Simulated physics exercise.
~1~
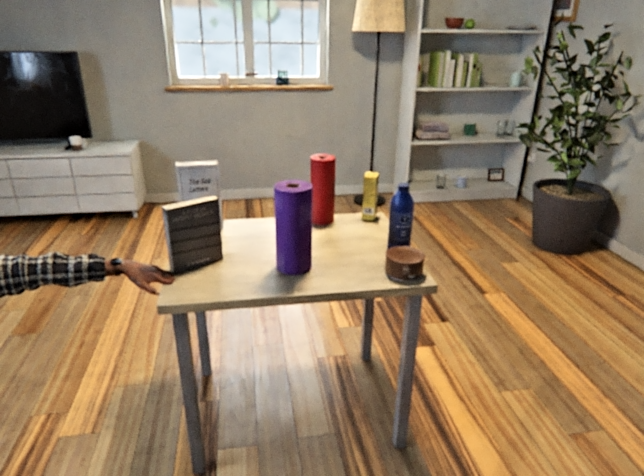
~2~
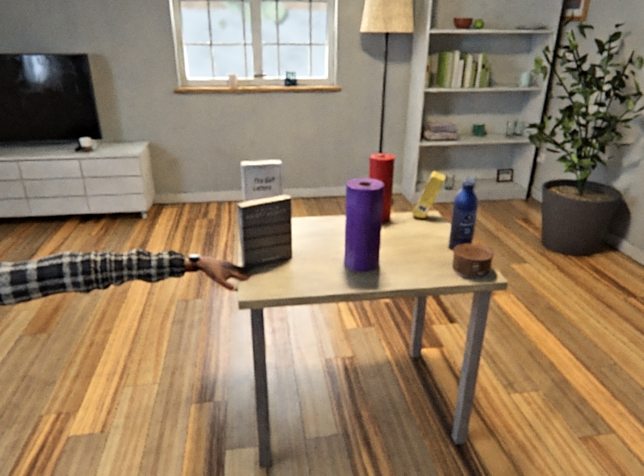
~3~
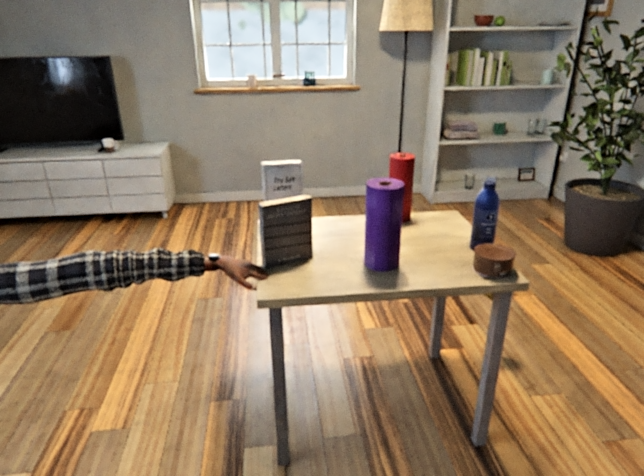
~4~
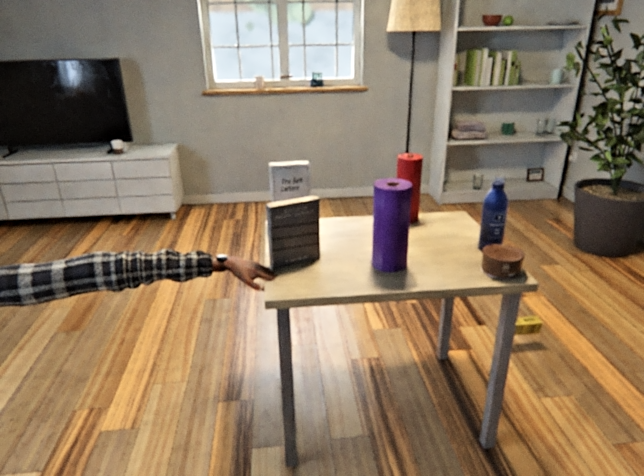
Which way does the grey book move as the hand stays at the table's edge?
The grey book moves to the right, staying upright on the table as it goes.
